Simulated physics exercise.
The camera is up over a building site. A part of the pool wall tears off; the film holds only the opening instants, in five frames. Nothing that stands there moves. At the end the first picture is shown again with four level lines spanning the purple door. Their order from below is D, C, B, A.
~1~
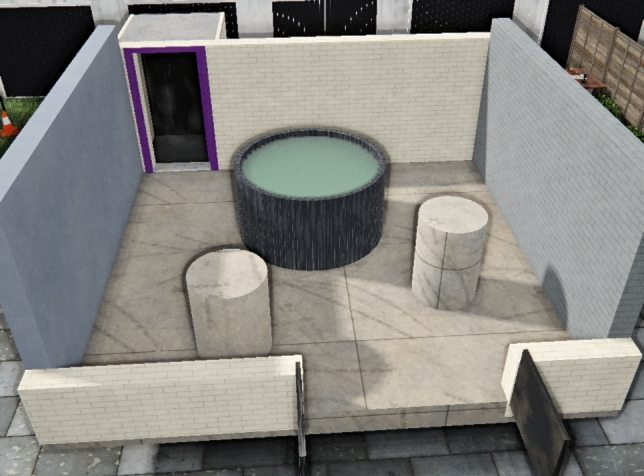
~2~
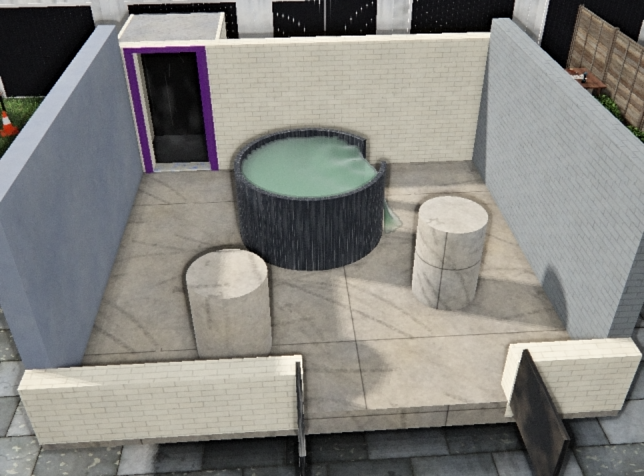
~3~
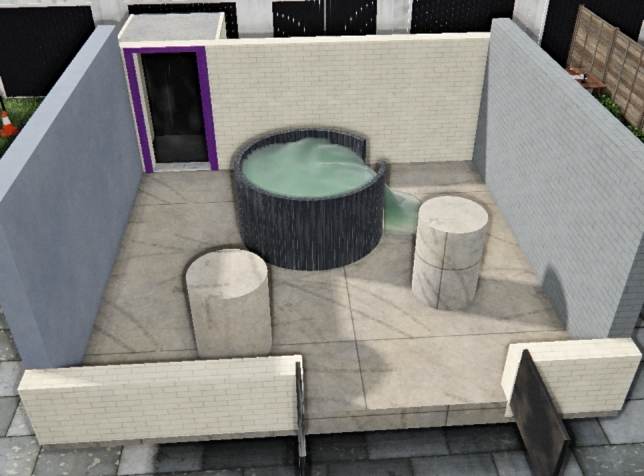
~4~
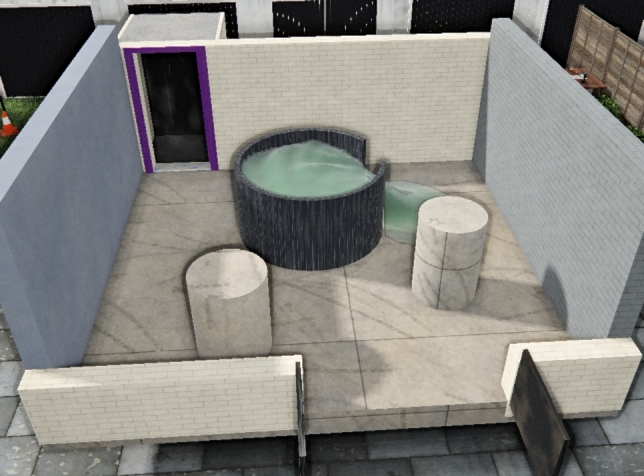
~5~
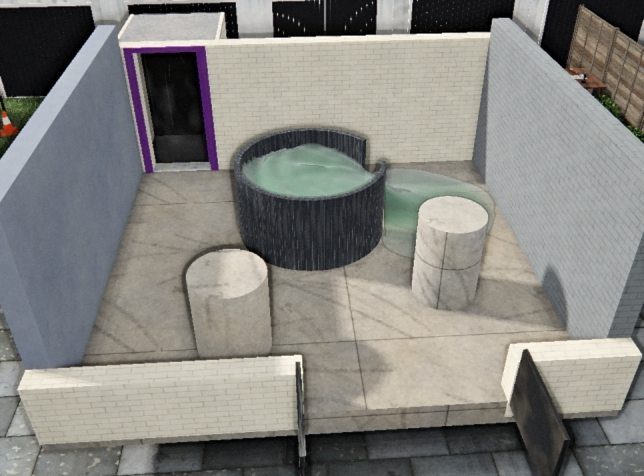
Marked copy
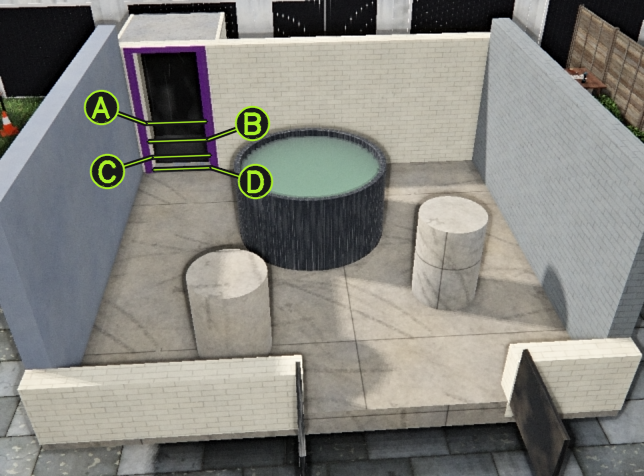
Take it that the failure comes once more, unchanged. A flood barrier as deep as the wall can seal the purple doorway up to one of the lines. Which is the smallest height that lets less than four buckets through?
The limit is C.
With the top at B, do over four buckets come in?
No.
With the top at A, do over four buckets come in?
No, that is safe.
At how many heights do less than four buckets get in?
Three.
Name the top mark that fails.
D.
In lime, A at (175, 122); B at (178, 140); C at (180, 156); D at (182, 168); from the bottom up D, C, B, A.
For mark A, nothing gets over.
For mark B, nothing gets over.
For mark C, nothing gets over.
For mark D, about 12 bucketfuls get in.
